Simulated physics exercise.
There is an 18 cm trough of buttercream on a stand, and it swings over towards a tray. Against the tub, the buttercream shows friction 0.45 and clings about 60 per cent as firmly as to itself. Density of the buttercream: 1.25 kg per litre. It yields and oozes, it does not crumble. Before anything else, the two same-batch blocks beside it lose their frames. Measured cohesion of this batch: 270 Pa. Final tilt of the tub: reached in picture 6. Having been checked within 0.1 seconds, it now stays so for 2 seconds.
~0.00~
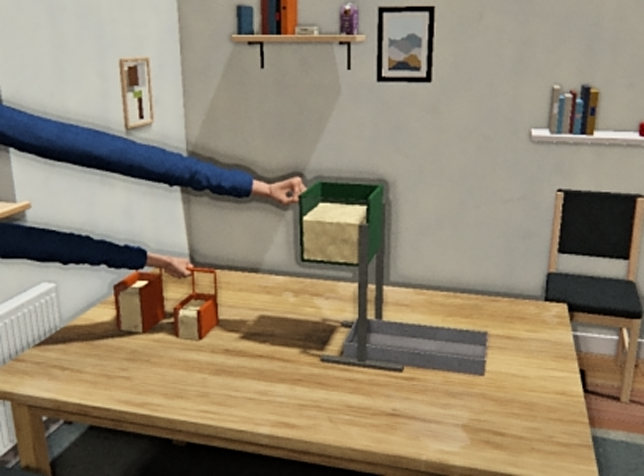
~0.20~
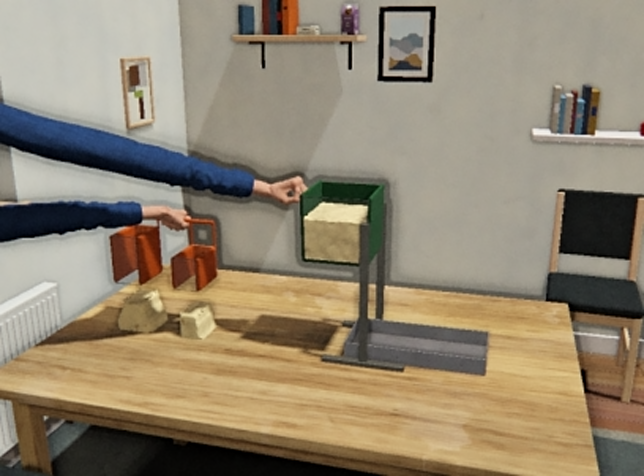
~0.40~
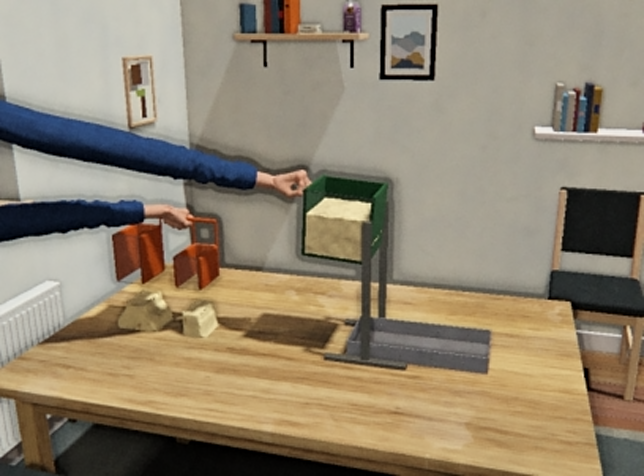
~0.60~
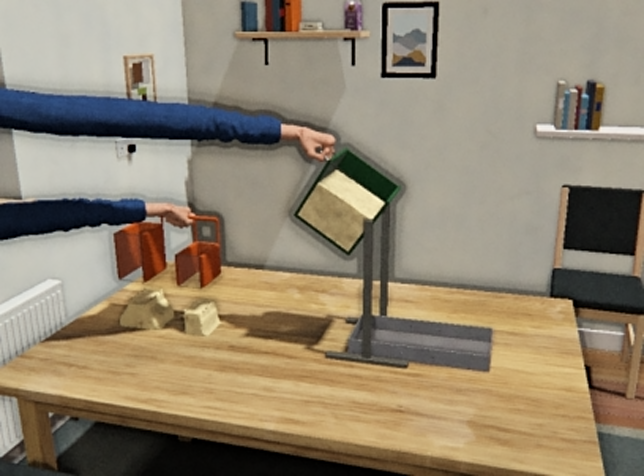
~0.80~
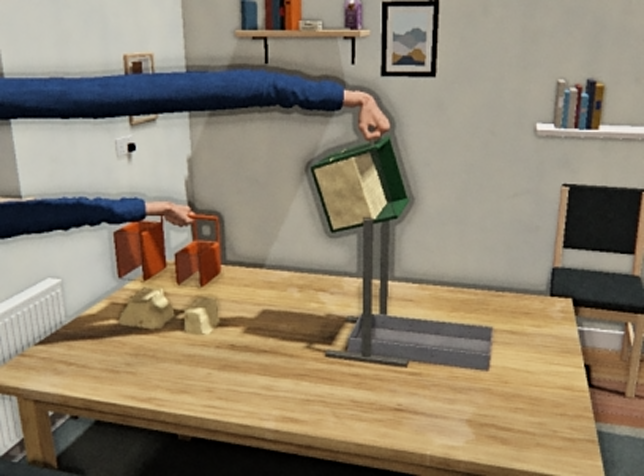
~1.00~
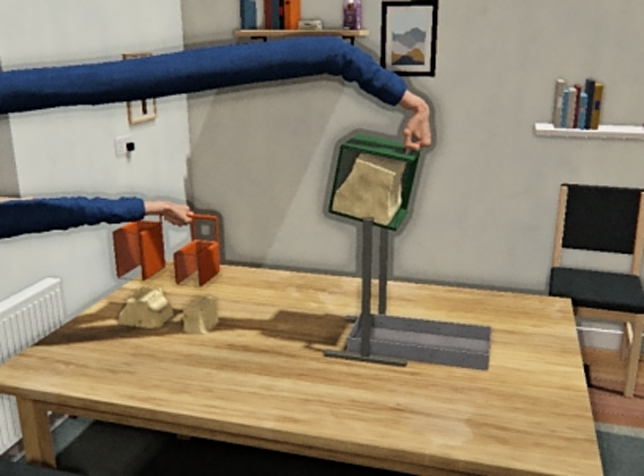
On a wooden table in a room, a hand lifts two orange holders off two pale blocks, which slump a little and then sit still. Another hand turns a green tub on a grey stand clockwise until it is past its side, and the pale buttercream inside shifts and bulges towards the opening.
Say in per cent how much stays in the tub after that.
Close to 35 percent stays in.
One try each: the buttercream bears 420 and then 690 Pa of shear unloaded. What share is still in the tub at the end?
It'd be some 45 percent the first time and some 65 percent the second.
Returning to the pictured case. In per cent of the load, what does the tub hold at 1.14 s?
Tub contents: Around 70 %.
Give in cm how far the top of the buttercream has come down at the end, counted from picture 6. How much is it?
The top ends up some 11 cm below its level in the last picture.
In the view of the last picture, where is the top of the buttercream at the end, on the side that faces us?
The highest point is near (362, 200) in the last picture.
After 1.14 s, the tub is at 101 degrees and holds 69 %.
After 1.31 s, the tub is at 101 degrees and holds 39 %.
After 1.48 s, the tub is at 101 degrees and holds 36 %.
After 1.65 s, the tub is at 101 degrees and holds 35 %.
After 3.00 s, at the end, the tub is at 101 degrees and holds 35 %.
